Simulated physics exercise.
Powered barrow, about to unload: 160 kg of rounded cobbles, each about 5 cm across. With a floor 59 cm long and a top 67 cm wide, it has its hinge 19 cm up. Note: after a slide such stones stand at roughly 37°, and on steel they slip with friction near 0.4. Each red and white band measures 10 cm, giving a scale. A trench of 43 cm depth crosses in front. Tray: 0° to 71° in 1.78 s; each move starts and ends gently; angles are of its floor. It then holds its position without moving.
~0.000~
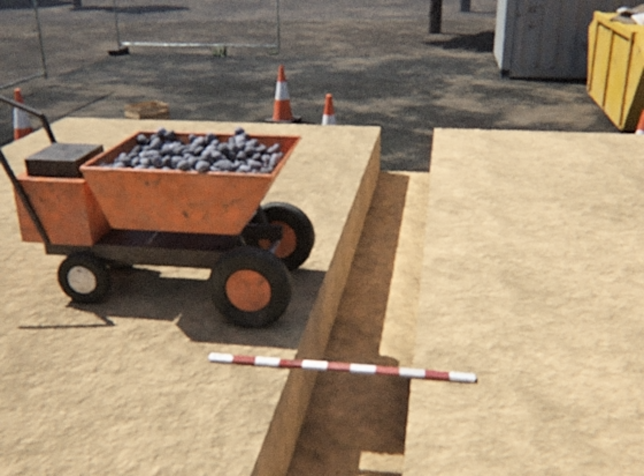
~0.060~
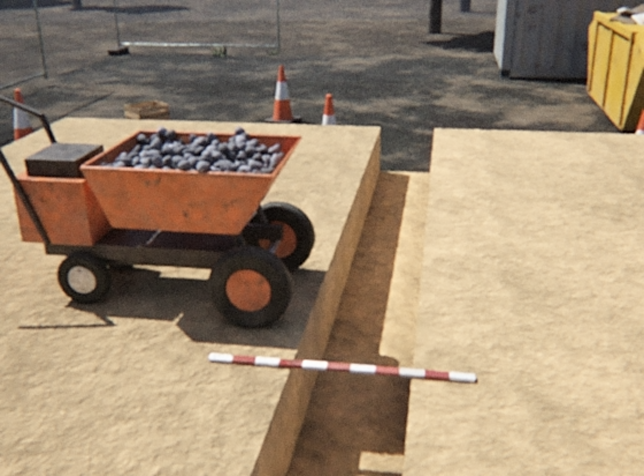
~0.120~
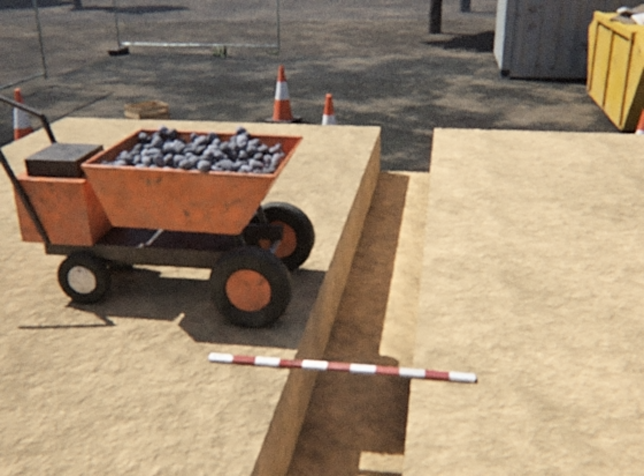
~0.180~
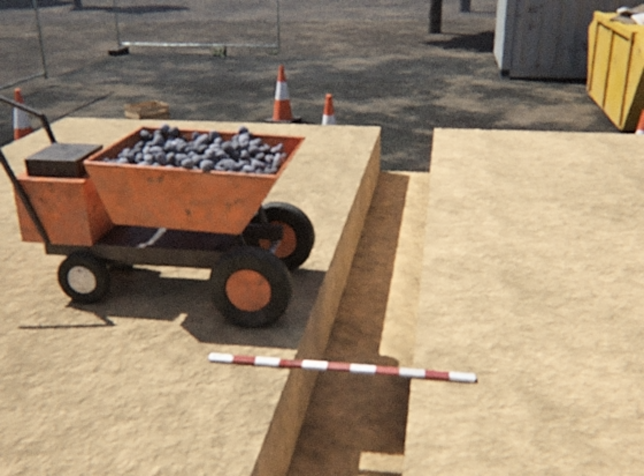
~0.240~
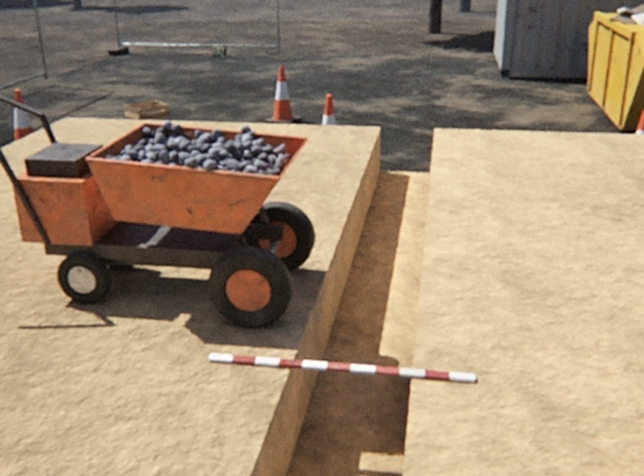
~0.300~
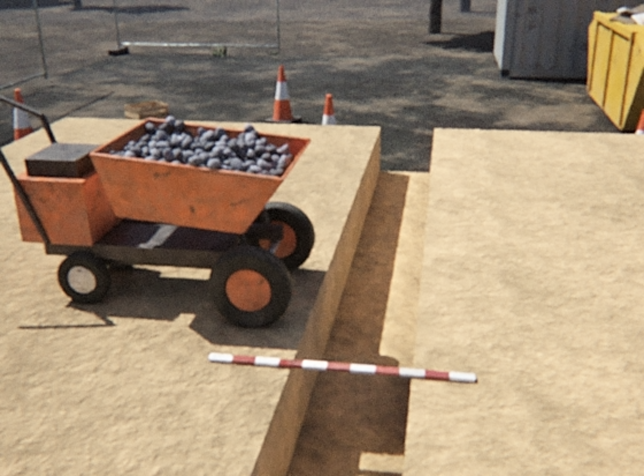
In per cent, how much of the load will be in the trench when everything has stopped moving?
Around 68 per cent of it.
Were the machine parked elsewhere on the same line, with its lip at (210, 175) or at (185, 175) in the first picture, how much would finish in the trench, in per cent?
That gives roughly 100 per cent and roughly 100 per cent.
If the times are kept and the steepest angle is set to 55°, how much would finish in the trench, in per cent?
Then roughly 30 percent.
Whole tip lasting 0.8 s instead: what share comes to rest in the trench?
45 %.
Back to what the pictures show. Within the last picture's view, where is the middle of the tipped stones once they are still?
(400, 361).
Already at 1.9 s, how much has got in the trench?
Around 20 per cent of it, at that instant.
After 1.3 s the floor is at 60°; 99 % in the tray, 1 % in the trench; the foremost stones are at (389, 244).
After 1.9 s the floor is at 71°; 54 % in the tray, 22 % in the trench, 24 % past the trench; the foremost stones are at (521, 307).
After 2.2 s the floor is at 71°; 32 % in the tray, 36 % in the trench, 32 % past the trench; the foremost stones are at (602, 327).
After 4.2 s the floor is at 71°; 0 % in the tray, 68 % in the trench, 32 % past the trench; the foremost stones are past the picture's edge.
